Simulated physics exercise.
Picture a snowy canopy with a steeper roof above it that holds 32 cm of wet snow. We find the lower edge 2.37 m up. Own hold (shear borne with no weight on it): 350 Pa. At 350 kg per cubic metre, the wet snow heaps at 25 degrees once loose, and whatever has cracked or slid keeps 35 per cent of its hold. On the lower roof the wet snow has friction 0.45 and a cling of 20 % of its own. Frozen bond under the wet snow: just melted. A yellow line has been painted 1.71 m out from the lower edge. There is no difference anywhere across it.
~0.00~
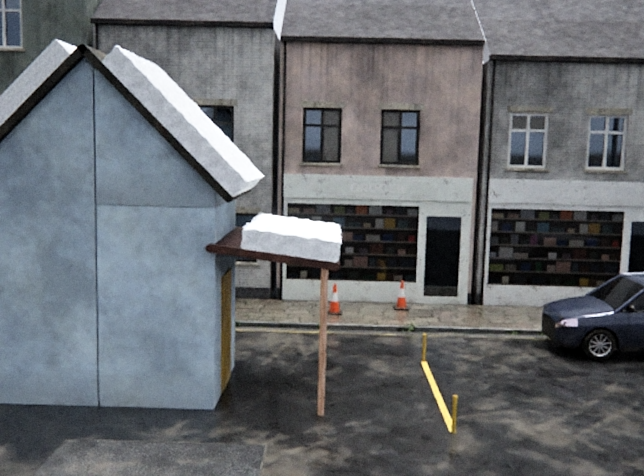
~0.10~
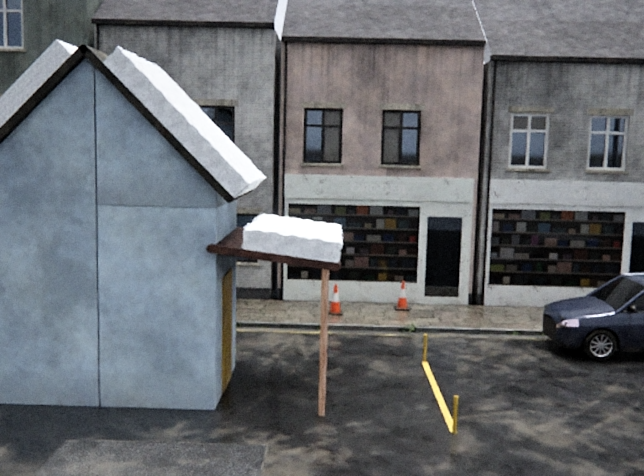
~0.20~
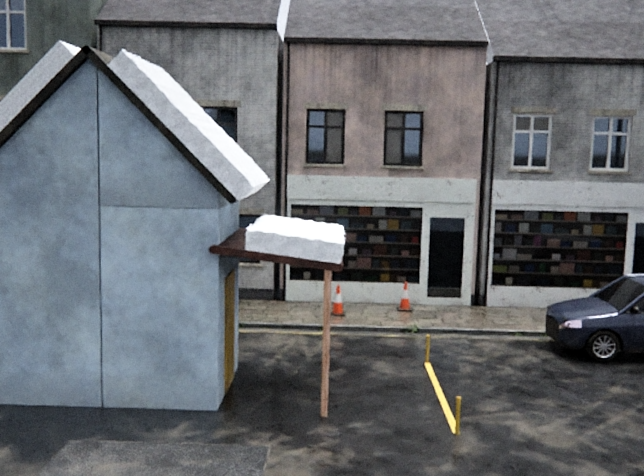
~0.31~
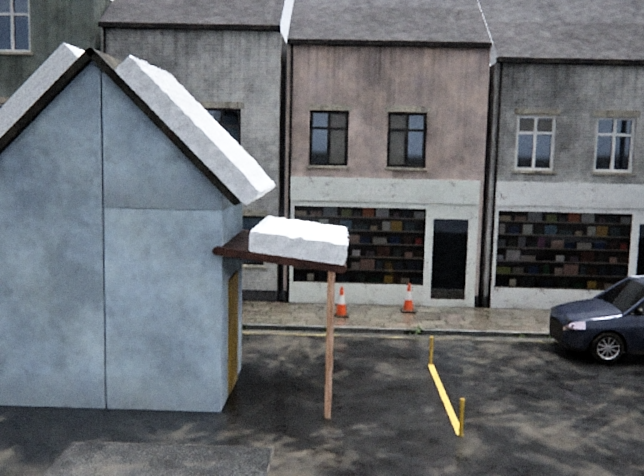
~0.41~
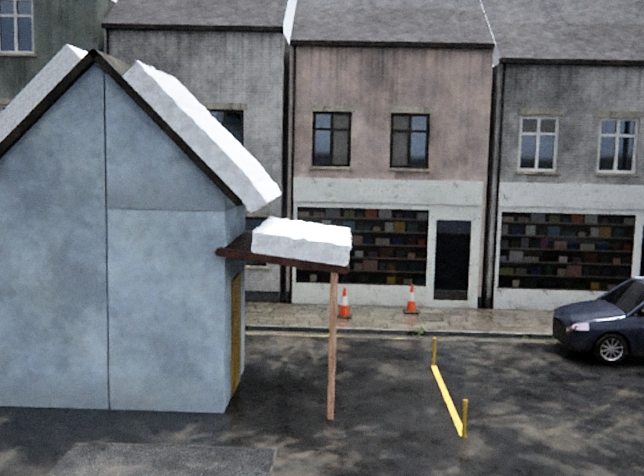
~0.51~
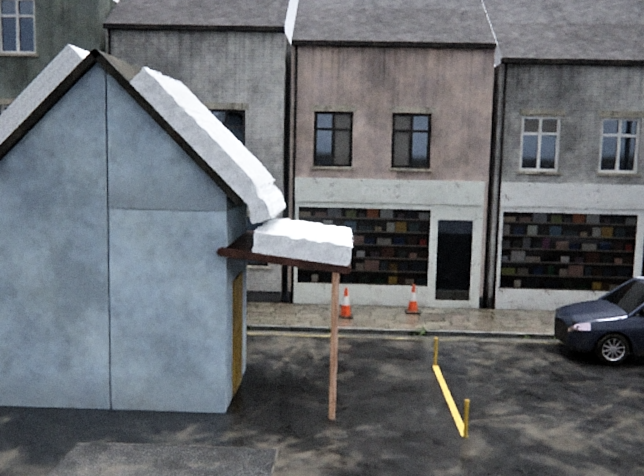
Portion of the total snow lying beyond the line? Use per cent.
Near 5 %.
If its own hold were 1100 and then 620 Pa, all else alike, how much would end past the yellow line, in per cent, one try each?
Going in order, it's 0 % and then 0 %.
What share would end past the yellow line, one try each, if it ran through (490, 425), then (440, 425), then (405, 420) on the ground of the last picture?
About 1 %, 10 %, 18 %.
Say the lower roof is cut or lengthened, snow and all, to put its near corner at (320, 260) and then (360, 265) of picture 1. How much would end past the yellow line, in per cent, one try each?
Try 1: 12 %; try 2: 2 %.
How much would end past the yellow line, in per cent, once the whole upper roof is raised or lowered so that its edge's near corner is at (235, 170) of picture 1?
20 per cent or so.
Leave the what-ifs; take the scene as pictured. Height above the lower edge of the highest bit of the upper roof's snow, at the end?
0.7 m or so.
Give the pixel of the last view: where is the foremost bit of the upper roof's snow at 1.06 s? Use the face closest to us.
Close to pixel (307, 229).
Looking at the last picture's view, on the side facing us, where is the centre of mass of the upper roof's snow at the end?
Roughly at (339, 308).
After 1.06 s, none is below the lower edge and 0 % is past the line.
After 1.71 s, none is below the lower edge and 0 % is past the line.
After 2.35 s, 28 % is below the lower edge and 0 % is past the line.
After 3.00 s, 36 % is below the lower edge and 5 % is past the line.
After 4.70 s, 39 % is below the lower edge and 5 % is past the line.
